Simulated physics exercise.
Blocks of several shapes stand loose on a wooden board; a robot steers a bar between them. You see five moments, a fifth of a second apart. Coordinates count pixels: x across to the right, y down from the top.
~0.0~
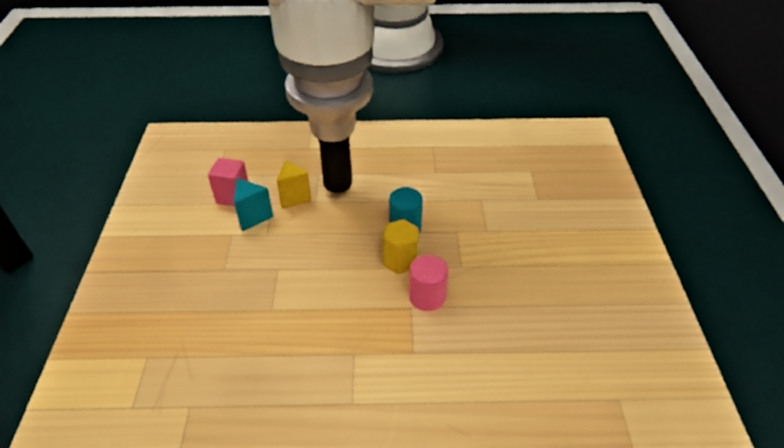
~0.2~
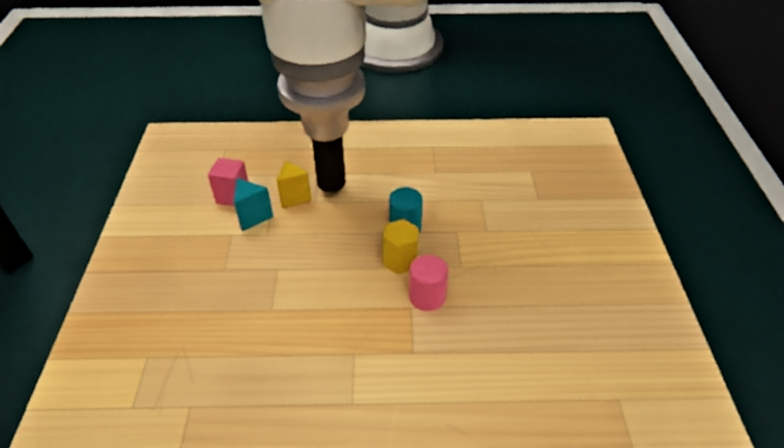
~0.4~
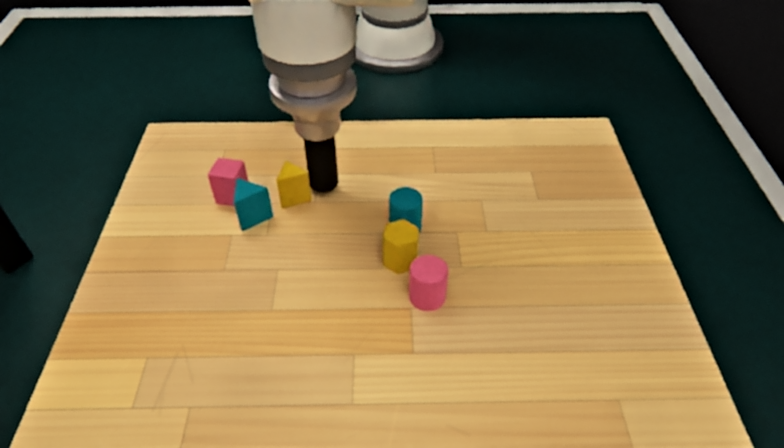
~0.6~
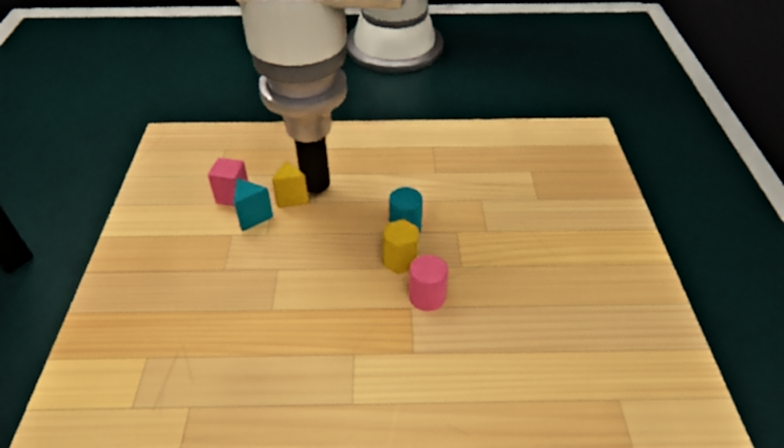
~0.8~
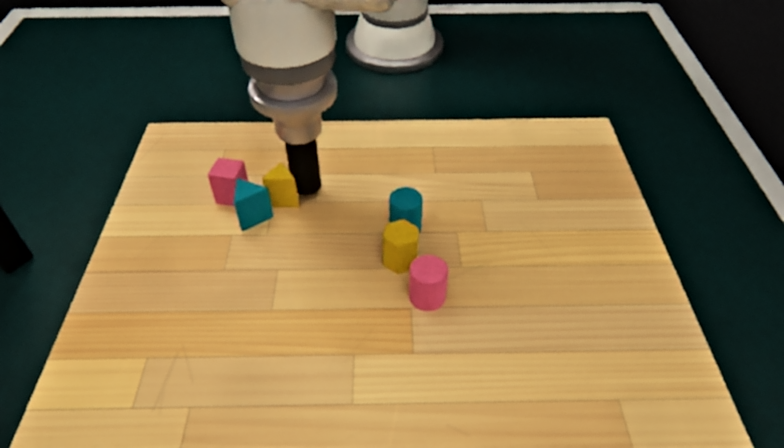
A robot arm with a black bar reaches over a pale wooden board on a dark green surface, seen from above by a still camera. A pink cube, a turquoise triangular block and a yellow triangular block sit at upper left, with a turquoise cylinder, a yellow hexagonal block and a pink cylinder near the centre. The bar slides slowly left, meets the yellow triangular block and nudges it slightly toward the turquoise one.
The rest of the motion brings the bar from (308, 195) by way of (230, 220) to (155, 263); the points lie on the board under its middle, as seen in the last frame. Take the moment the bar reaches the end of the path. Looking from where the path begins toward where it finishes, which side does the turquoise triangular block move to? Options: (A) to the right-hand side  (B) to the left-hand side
B - to the left-hand side.
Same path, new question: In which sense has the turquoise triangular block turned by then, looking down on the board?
Twists anticlockwise.
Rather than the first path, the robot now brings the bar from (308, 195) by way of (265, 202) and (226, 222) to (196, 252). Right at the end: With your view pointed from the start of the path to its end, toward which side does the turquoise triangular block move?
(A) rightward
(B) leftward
B - leftward.
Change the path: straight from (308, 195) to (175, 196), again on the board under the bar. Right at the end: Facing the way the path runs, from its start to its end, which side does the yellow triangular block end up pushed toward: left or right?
The yellow triangular block is shifted sideways to the left, facing along the path from start to end.
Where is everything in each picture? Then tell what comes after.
In the first frame, tip of the bar (338, 183), middles of tops, pink square (226, 167), turquoise triangular block (246, 189), yellow triangular block (290, 170).
In the second frame, bar (332, 183), nothing pushed.
In the third frame, bar (324, 183), nothing pushed.
In the fourth frame, bar (316, 184), yellow triangular block (288, 171).
In the fifth frame, bar (307, 186), pink square (226, 167), turquoise triangular block (246, 189), yellow triangular block (279, 172).
On the path given first. One third of the way, bar (252, 201); pink square (220, 167), turned 30° clockwise; turquoise triangular block (227, 203), turned 25° anticlockwise; yellow triangular block (221, 187).
Two thirds of the way, bar (201, 224); pink square (218, 167), turned 40° clockwise; turquoise triangular block (213, 217), turned 60° anticlockwise; yellow triangular block (167, 203), turned 45° clockwise.
At the end, bar (151, 254); pink square (218, 167), turned 40° clockwise; turquoise triangular block (213, 217), turned 65° anticlockwise; yellow triangular block (148, 208), turned 75° clockwise.
